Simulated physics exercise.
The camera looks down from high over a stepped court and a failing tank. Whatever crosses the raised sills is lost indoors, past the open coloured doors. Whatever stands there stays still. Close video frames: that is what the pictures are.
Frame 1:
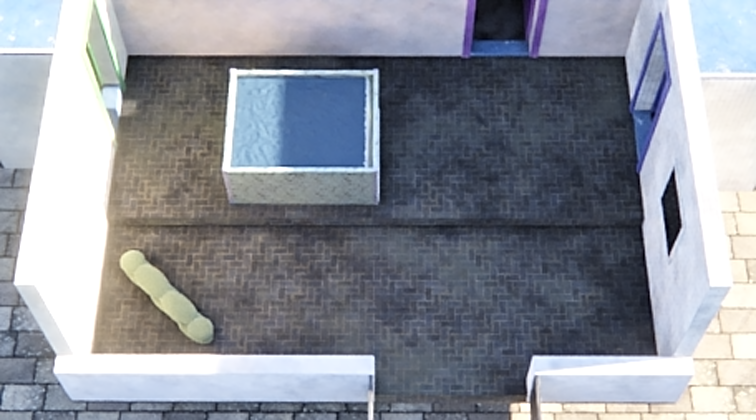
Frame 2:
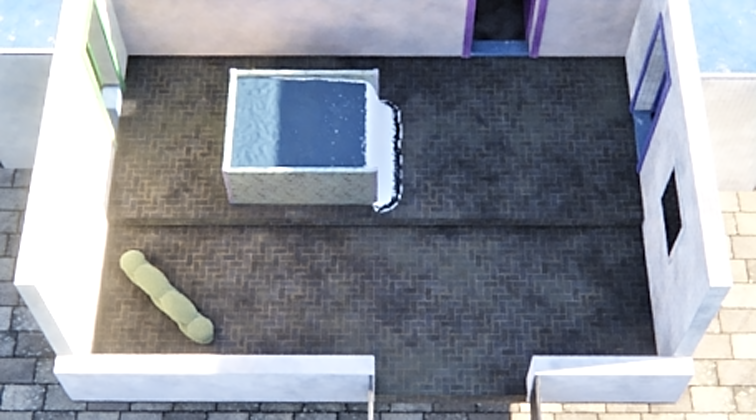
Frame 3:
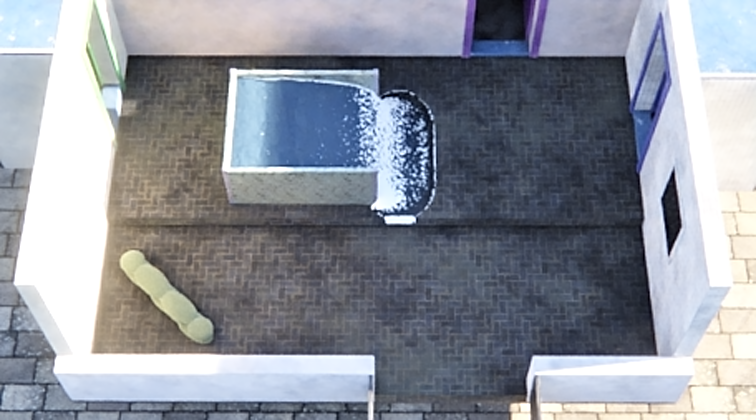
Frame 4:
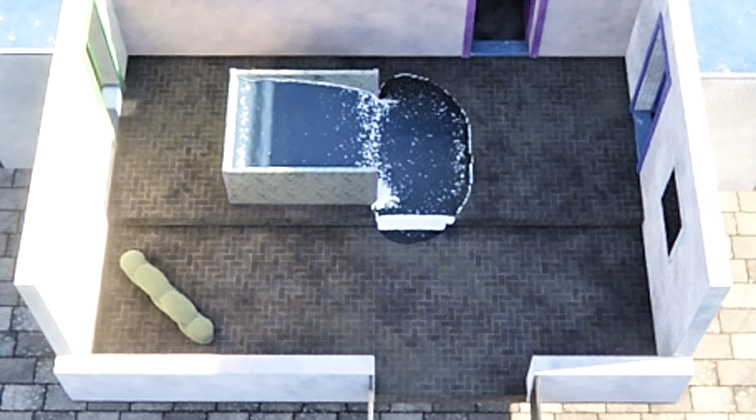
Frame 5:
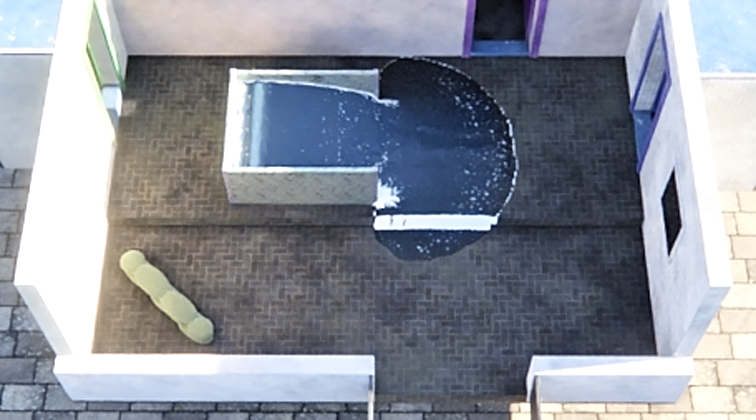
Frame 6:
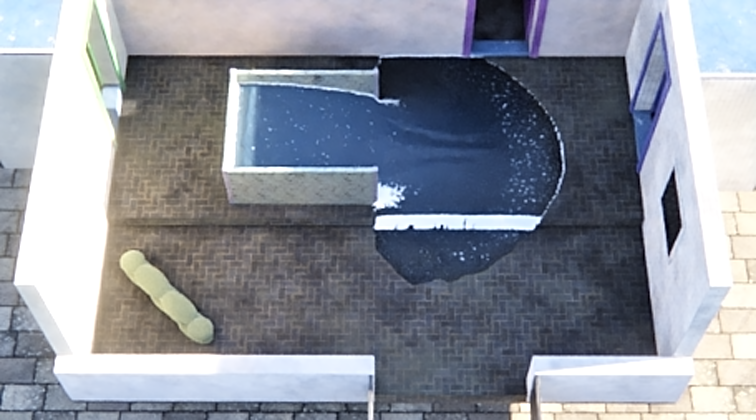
At first, still water fills a rectangular tank in a walled, dark-paved court, with a lumpy yellow-green object lying at the lower left. Water then pours from the tank's right side, foaming white, and spreads in a widening rounded sheet to the right and over the step toward the front, while the tank's level drops.
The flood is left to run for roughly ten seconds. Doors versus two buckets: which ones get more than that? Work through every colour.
In the end the green door keeps to the limit, the blue door goes over the limit, the purple door goes over the limit.
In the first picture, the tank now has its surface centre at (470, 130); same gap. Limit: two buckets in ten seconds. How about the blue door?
Then - blue runs past the limit.
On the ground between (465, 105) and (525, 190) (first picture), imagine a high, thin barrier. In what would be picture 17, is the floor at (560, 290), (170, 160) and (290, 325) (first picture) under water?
Taking them in order, I'd say soaked, parched and parched.
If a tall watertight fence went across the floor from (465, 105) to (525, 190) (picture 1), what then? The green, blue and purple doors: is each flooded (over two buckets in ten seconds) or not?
Going door by door, the green door remains below the mark, the blue door remains below the mark and the purple door gets past the mark.
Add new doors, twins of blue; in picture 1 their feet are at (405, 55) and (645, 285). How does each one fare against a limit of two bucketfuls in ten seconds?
The first door remains below the limit, while the second runs past the limit.
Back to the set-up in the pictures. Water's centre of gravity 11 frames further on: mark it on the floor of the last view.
Around pixel (474, 165).
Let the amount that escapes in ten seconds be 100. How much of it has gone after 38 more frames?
It comes to around 70 per cent.
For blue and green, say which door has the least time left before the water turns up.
Result: The blue one.
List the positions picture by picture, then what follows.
In the first picture, still water in the water tank at (303, 123).
In the second picture, water pours out at (374, 144) and has run to (379, 207).
In the third picture, water pours out at (374, 145) and has run to (409, 214).
In the fourth picture, the front is at (452, 211), out from the gap at (374, 146).
In the fifth picture, water pours out at (374, 147) and has run to (506, 189).
In the sixth picture, water pours out at (374, 147) and has run to (556, 174).
A moment on, water covers 40 % of the floor; the green door not reached, the blue door over two buckets in, the purple door under two buckets in.
Next, water covers 45 % of the floor; the green door not reached, the blue door far over two buckets in, the purple door over two buckets in.
Then, water covers 45 % of the floor; the green door not reached, the blue door far over two buckets in, the purple door over two buckets in.
Later, water covers 70 % of the floor; the green door not reached, the blue door far over two buckets in, the purple door far over two buckets in.
In the end, water covers 85 % of the floor; the green door wet at the sill, nothing in, the blue door far over two buckets in, the purple door far over two buckets in.
